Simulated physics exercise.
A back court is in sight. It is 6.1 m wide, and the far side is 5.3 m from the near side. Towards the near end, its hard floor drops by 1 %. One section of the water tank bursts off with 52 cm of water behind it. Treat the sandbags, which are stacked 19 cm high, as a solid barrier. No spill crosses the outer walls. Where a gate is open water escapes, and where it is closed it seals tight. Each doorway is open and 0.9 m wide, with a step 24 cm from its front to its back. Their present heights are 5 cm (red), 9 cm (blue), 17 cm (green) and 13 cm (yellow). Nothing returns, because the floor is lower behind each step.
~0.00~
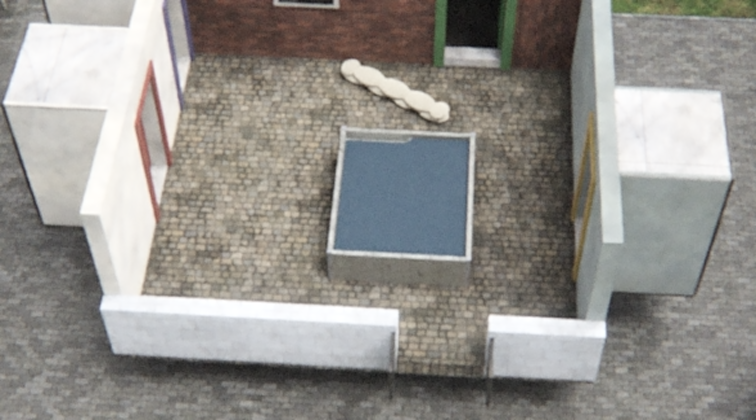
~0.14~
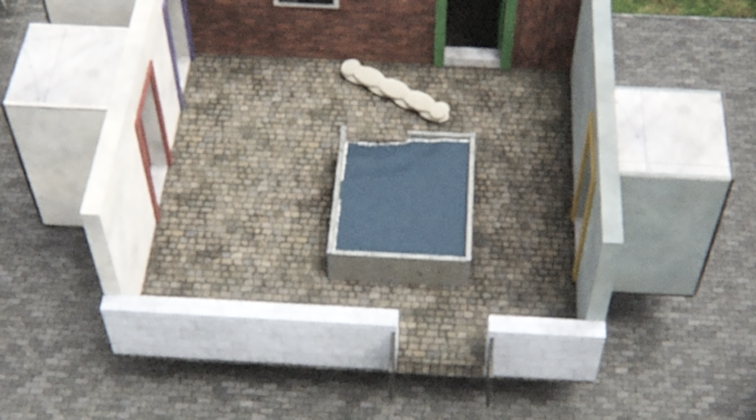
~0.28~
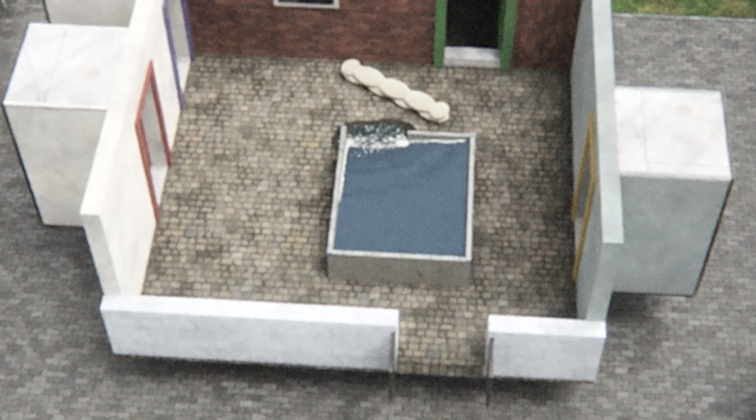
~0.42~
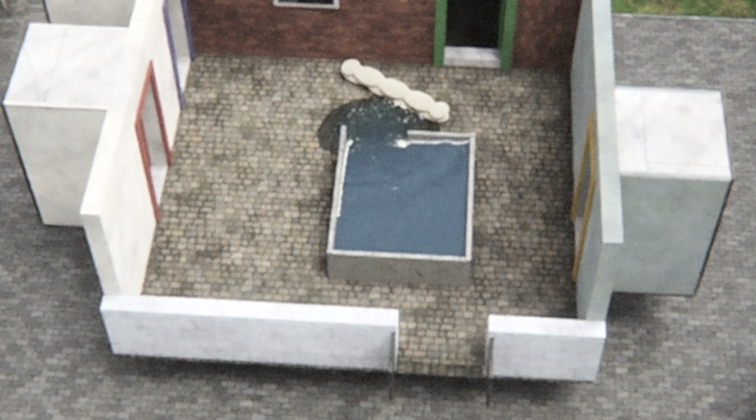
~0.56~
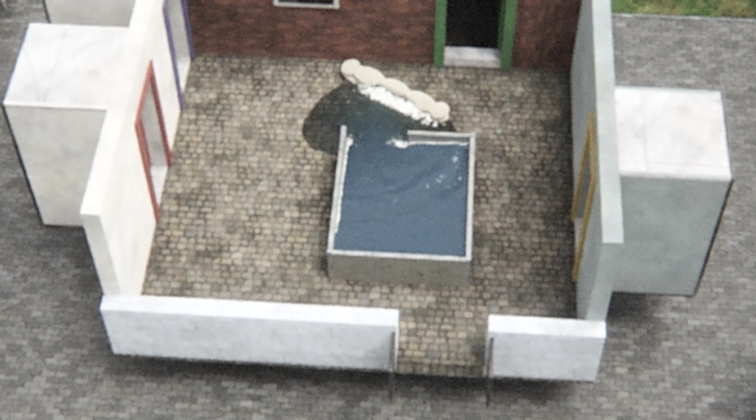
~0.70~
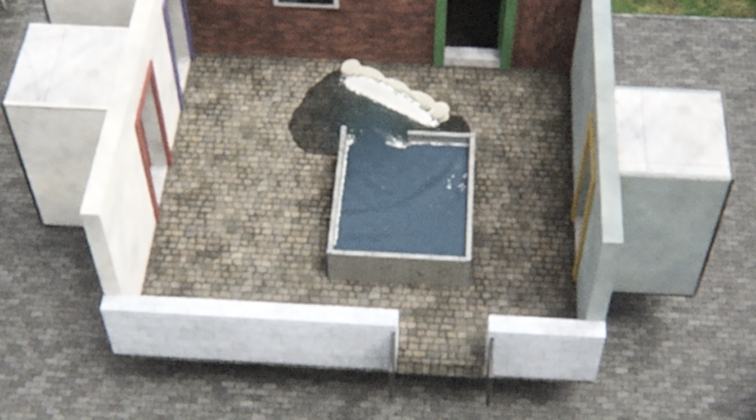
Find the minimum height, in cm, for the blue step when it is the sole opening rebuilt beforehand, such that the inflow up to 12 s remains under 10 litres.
The minimum height is about 28 cm.
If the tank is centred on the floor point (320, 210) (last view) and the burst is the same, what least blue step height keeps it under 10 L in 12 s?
Some 26 cm.
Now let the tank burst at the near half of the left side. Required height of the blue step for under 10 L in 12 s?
Some 10.5 cm.
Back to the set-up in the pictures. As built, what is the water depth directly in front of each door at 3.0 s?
Door by door in centimetres - red 0, blue 26, green 5, yellow 0.
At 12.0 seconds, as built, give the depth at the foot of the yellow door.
A ruler would read roughly 2.5 cm.
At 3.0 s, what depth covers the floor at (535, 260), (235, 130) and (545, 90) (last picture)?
Close to 0, 0 and 0 cm, one after the other.
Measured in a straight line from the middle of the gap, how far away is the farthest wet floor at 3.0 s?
About 3.6 metres out.
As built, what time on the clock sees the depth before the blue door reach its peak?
That happens close to 3.0 s on the clock.
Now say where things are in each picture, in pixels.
The first picture shows the water tank at (404, 195) is whole and still, 52 cm deep; the blue door at (178, 36) is dry.
In the second picture, the front is at a hidden place, 0.3 m from the gap on the far side; 0.1 m2 of floor is wet, 52 cm left at the back.
In the third picture, the front is at (372, 124), 0.7 m from the gap on the far side; 0.6 m2 of floor is wet, 52 cm left at the back.
In the fourth picture, water pours out on the far side and has run 1.2 m, to (374, 101); about 6 cm deep outside, 52 cm at the back.
In the fifth picture, the gap is on the far side, the front 1.5 m out at (353, 86); the back of the water tank holds 52 cm.
In the sixth picture, water pours out on the far side and has run 1.7 m, to (339, 74); about 6 cm deep outside, 52 cm at the back; 2.1 m in a straight line remain to the blue door at (178, 36).
After 1.4 s water covers 20 % of the floor, deepest (32 cm) near (389, 107); it has not reached the blue door.
After 3.0 s water covers 35 % of the floor, deepest (28 cm) near (189, 72); 26 cm at the blue door, 86 litres in over its 9 cm step.
After 12.0 s water covers 90 % of the floor, deepest (10 cm) near (134, 330); 7 cm at the blue door, 329 litres in over its 9 cm step.
At the blue door as built, the water arrived by 2.0 s and peaked near 26 cm at 3.0 s.
Run again over the same 12 s with other heights there, 31 litres in over 23.5 cm, 2 litres over 32 cm. The limit of 10 litres is kept from about 28 cm up.
